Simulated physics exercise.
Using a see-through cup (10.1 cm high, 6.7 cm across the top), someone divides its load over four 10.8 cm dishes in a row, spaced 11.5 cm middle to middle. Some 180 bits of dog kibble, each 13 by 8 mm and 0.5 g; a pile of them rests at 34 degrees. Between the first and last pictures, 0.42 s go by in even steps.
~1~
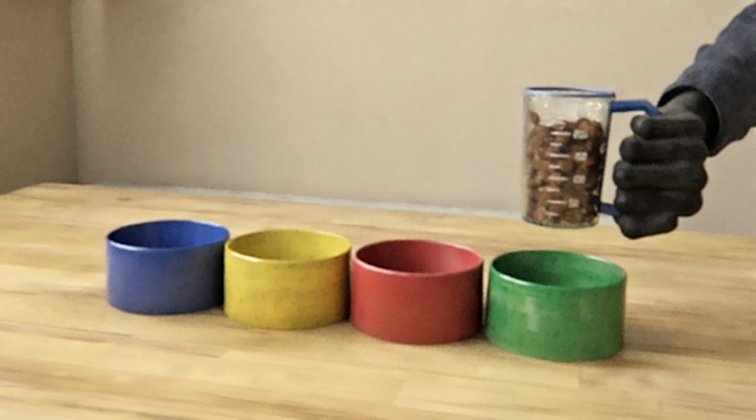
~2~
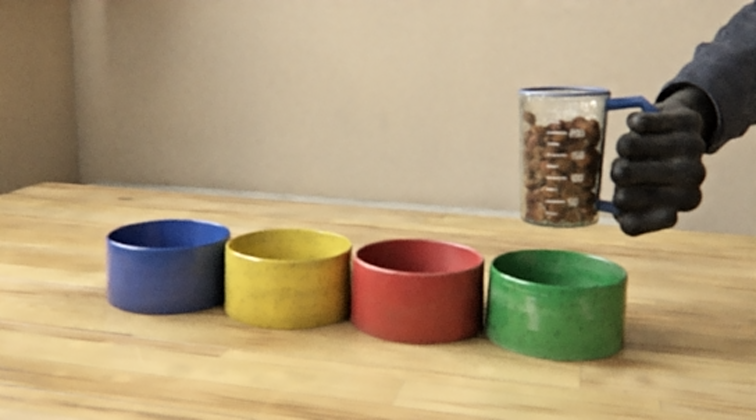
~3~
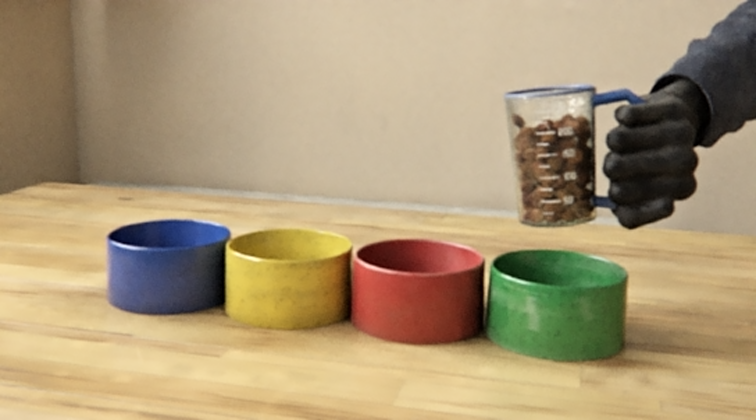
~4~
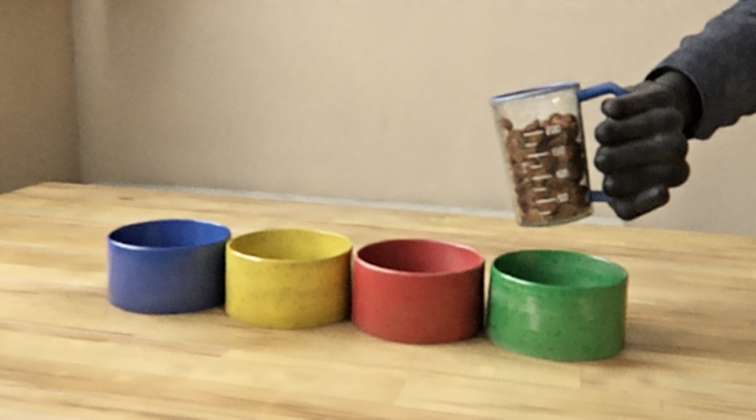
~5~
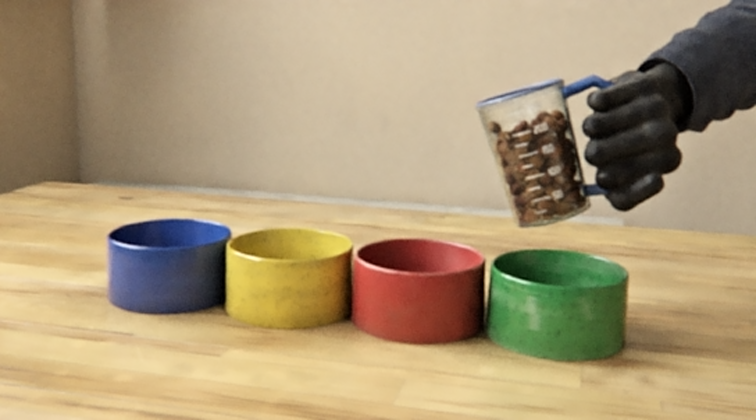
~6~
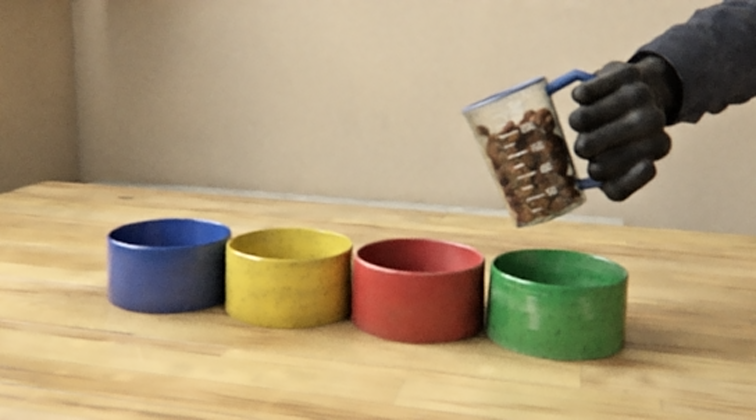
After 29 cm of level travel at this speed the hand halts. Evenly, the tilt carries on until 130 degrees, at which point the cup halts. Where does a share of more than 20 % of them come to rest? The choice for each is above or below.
At the end, red dish: Stays within a fifth; blue dish: Stays within a fifth; green dish: Stays within a fifth; yellow dish: Goes past a fifth; counter: Stays within a fifth.
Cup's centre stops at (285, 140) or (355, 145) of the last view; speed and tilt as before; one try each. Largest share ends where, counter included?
Yellow, then yellow.
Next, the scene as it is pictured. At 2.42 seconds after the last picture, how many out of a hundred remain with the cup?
Around 0 per cent of the load.
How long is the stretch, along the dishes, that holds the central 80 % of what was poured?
The stretch is around 6 cm long.
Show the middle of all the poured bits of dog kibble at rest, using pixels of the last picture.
Centre at rest, approx.: (284, 283) px.
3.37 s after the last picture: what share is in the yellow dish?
Roughly 100 in a hundred.
Then, 1.45 s after the last picture, tilt 124 degrees; cup holds 60 %, yellow 40 %.
Then, 2.42 s after the last picture, tilt 130 degrees; cup holds 0 %, yellow 100 %.
Then, 3.37 s after the last picture, tilt 130 degrees; cup holds 0 %, yellow 100 %.
In the end, red 0 %, blue 0 %, green 0 %, yellow 100 %, counter 0 %.
